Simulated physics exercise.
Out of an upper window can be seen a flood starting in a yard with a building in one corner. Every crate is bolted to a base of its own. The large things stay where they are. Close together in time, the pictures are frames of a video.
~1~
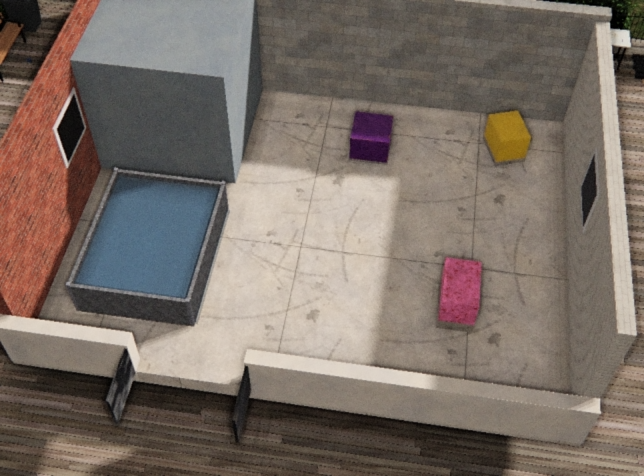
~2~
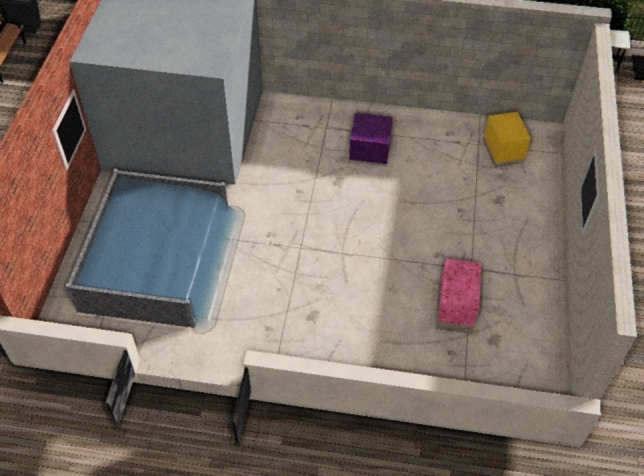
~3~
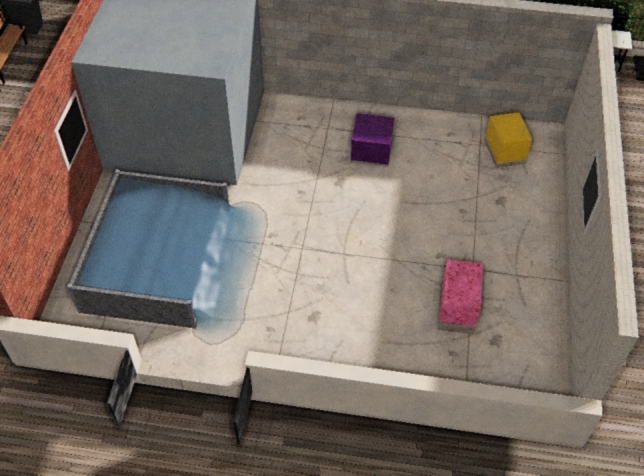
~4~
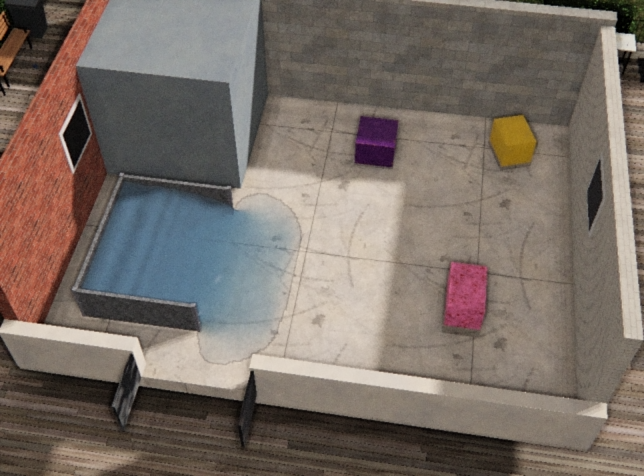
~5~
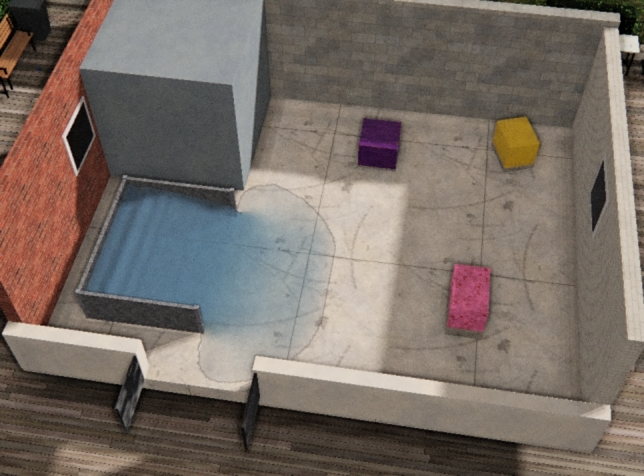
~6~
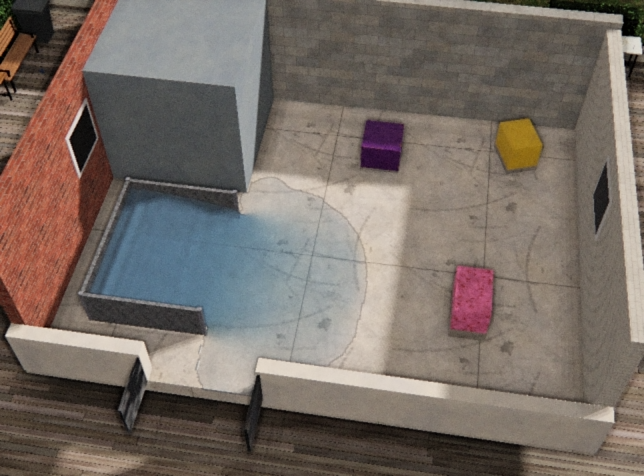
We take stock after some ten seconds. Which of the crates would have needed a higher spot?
Outcome: The pink crate will be a wet one. The yellow crate will be a wet one. The purple crate will be a wet one.
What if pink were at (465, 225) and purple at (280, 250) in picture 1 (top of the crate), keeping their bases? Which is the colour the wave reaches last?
Answer: The yellow one.
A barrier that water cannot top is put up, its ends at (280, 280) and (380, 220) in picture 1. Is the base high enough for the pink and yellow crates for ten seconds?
Pink: Stays clear; yellow: Is reached.
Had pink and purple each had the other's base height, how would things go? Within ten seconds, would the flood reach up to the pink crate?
The pink one gets flooded.
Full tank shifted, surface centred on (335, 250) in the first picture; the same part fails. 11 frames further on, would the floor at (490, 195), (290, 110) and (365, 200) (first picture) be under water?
Submerged, untouched, untouched.
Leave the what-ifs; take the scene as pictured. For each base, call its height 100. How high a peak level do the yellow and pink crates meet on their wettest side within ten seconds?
Close to 190 per cent, and close to 140 per cent, in that order.
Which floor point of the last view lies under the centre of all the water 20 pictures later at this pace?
Estimate: (390, 288).
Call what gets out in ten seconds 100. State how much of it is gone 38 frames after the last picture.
45 per cent.
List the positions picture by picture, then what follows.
In the first frame, still water in the tank at (151, 234).
In the second frame, water pours out at (207, 257) and has run to (196, 331).
In the third frame, the front is at (210, 339), out from the gap at (209, 259).
In the fourth frame, the front is at a hidden place, out from the gap at (214, 263).
In the fifth frame, water pours out at (217, 266) and has run to a hidden place.
In the sixth frame, water pours out at (220, 268) and has run to a hidden place.
A moment on, water covers 40 % of the floor; the pink crate water round its plinth, the yellow crate not reached, the purple crate not reached.
Next, water covers 60 % of the floor; the pink crate water round its plinth, the yellow crate not reached, the purple crate water round its plinth.
Then, water covers 70 % of the floor; the pink crate water round its plinth, the yellow crate water round its plinth, the purple crate water round its plinth.
Later, water covers 80 % of the floor; the pink crate water round its plinth, the yellow crate water round its plinth, the purple crate water round its plinth.
In the end, water covers 95 % of the floor; the pink crate was topped, the yellow crate was topped, the purple crate was topped.
